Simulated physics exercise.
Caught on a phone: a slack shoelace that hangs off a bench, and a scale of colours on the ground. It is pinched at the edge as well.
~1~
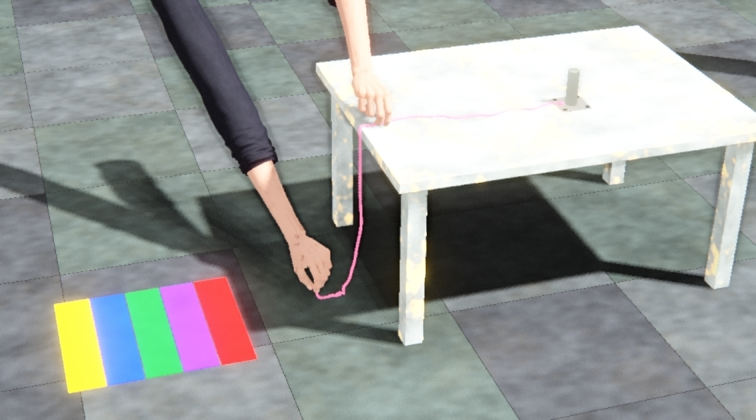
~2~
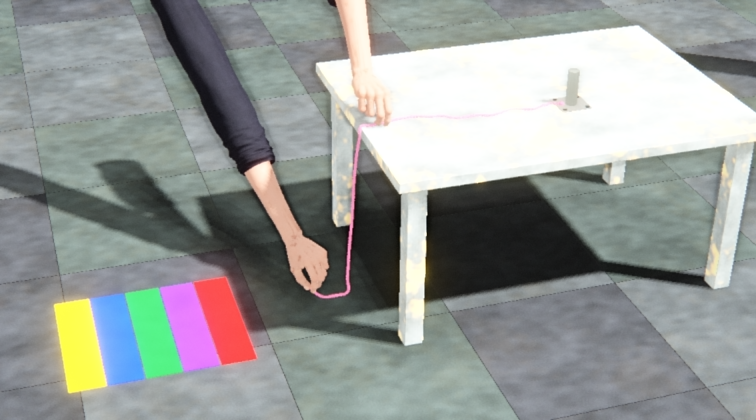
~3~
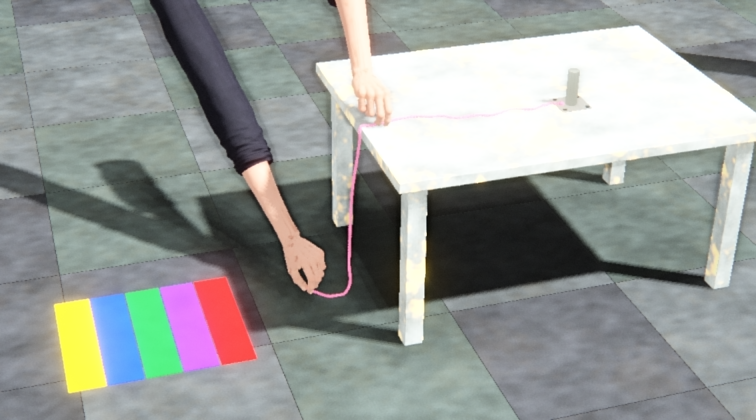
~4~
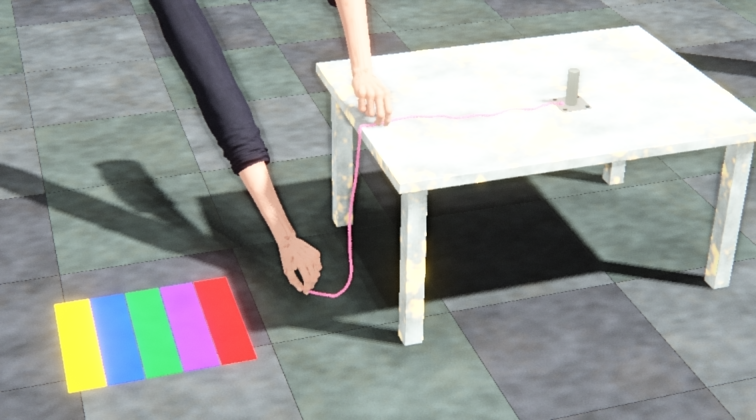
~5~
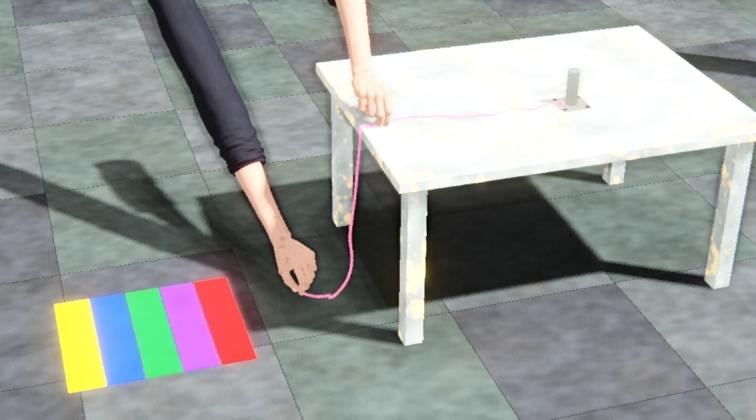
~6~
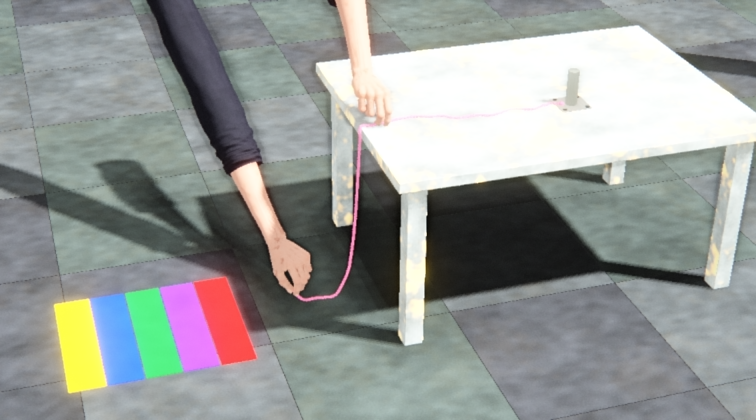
A hand at lower centre, pinching the free end of a slack pink shoelace, drifts slightly left in small steps, and the hanging curve widens a little. The other hand stays pressed at the near-left edge of a worn white bench, where the lace crosses from a grey peg. Seen from above by a still camera, yellow, blue, green, purple and red stripes lie left on grey-green floor tiles.
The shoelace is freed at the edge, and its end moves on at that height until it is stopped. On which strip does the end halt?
It gets as far as the purple strip.
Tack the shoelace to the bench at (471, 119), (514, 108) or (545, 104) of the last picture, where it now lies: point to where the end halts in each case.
Near (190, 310), (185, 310) and (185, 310).
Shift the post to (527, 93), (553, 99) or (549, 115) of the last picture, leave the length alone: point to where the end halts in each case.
Near (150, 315), (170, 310) and (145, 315).
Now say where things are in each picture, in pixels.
The first picture shows end (314, 288); red (234, 346); purple (197, 352); green (160, 359); blue (123, 365); yellow (85, 372).
The second picture shows end (311, 288); shoelace through (533, 109) (469, 117) (401, 119) (356, 158) (352, 221) (348, 284).
The third picture shows end (308, 289).
The fourth picture shows end (304, 289); shoelace through (533, 109) (469, 117) (401, 119) (358, 158) (350, 221) (349, 283).
The fifth picture shows end (299, 290).
The sixth picture shows end (294, 291); shoelace through (533, 109) (469, 117) (401, 119) (359, 158) (355, 221) (342, 284).
Soon after, end near (260, 297); short of the strips.
Then, end near (213, 304); over red.
At full stretch, end near (185, 309); over purple. The purple one.
